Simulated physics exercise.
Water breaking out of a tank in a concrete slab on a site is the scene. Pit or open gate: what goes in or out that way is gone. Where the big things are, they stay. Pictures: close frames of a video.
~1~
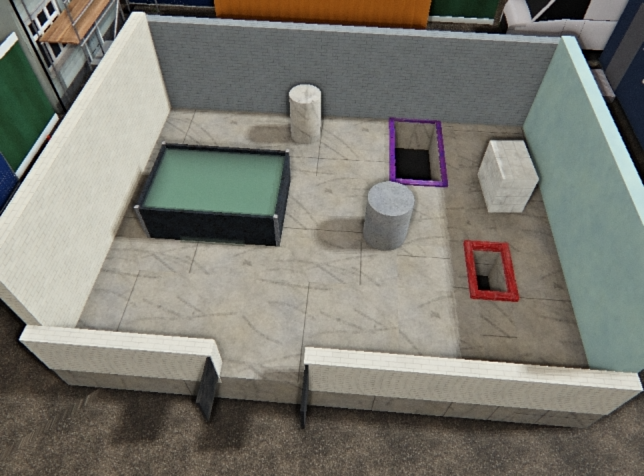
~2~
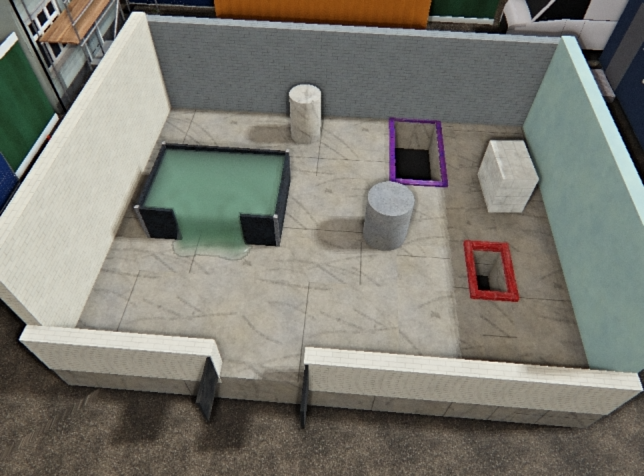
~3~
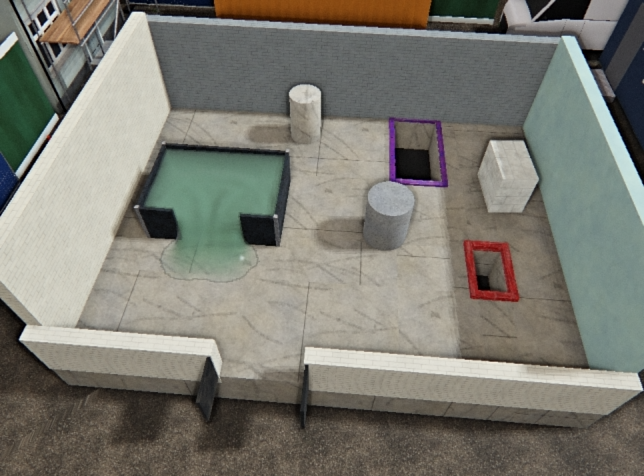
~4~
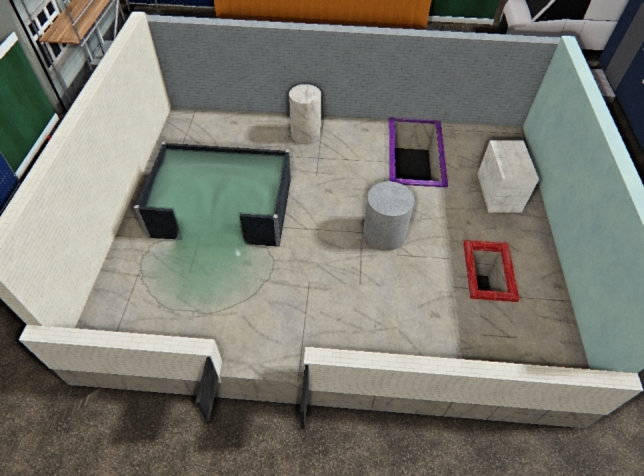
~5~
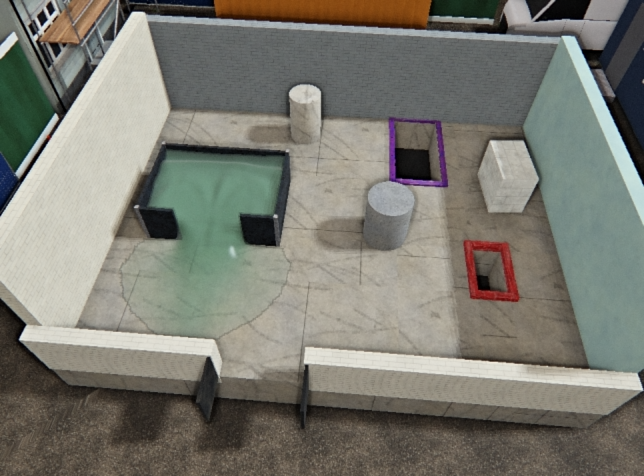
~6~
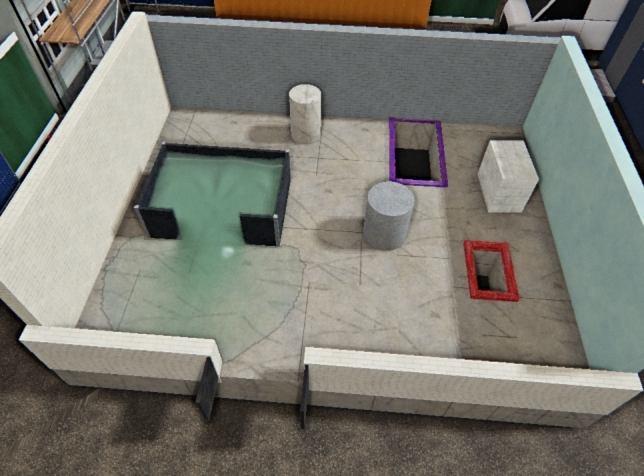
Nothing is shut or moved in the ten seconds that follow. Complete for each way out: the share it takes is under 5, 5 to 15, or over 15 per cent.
Completed: For the gate it is over 15 per cent; for the purple pit it is under 5 per cent; for the red pit it is under 5 per cent.
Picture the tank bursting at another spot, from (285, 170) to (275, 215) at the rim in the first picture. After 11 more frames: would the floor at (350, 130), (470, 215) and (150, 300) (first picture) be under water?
First spot spared, second spot submerged, third spot spared.
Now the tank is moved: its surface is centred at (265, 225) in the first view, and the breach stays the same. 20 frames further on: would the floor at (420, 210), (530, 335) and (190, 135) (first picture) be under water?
Checking the three spots, I get high and dry, swamped, high and dry.
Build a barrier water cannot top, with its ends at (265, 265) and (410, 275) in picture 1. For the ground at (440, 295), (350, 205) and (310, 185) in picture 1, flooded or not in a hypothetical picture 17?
Listed order - dry, dry, dry.
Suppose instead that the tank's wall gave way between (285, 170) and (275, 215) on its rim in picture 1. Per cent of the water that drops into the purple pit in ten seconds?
Roughly 20 per cent goes to the purple pit.
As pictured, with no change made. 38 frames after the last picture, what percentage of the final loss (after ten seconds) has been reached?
Around 80 %.
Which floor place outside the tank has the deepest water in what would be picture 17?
At about (67, 349).
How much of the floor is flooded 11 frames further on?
My best guess is some 20 %.
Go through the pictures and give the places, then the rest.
In the first frame, the water tank at (217, 181) is whole and still.
In the second frame, water pours out at (211, 230) and has run to (177, 247).
In the third frame, the front is at (172, 272), out from the gap at (212, 232).
In the fourth frame, water pours out at (212, 232) and has run to (176, 306).
In the fifth frame, water pours out at (212, 232) and has run to a hidden place.
In the sixth frame, the front is at a hidden place, out from the gap at (212, 232).
A moment on, water covers 20 % of the floor; the gate 2 %, the purple pit 0 %, the red pit 0 %.
Next, water covers 20 % of the floor; the gate 7 %, the purple pit 0 %, the red pit 0 %.
Then, water covers 35 % of the floor; the gate 13 %, the purple pit 0 %, the red pit 0 %.
Later, water covers 60 % of the floor; the gate 20 %, the purple pit 0 %, the red pit 0 %.
In the end, water covers 85 % of the floor; the gate 25 %, the purple pit 0 %, the red pit 0 %.
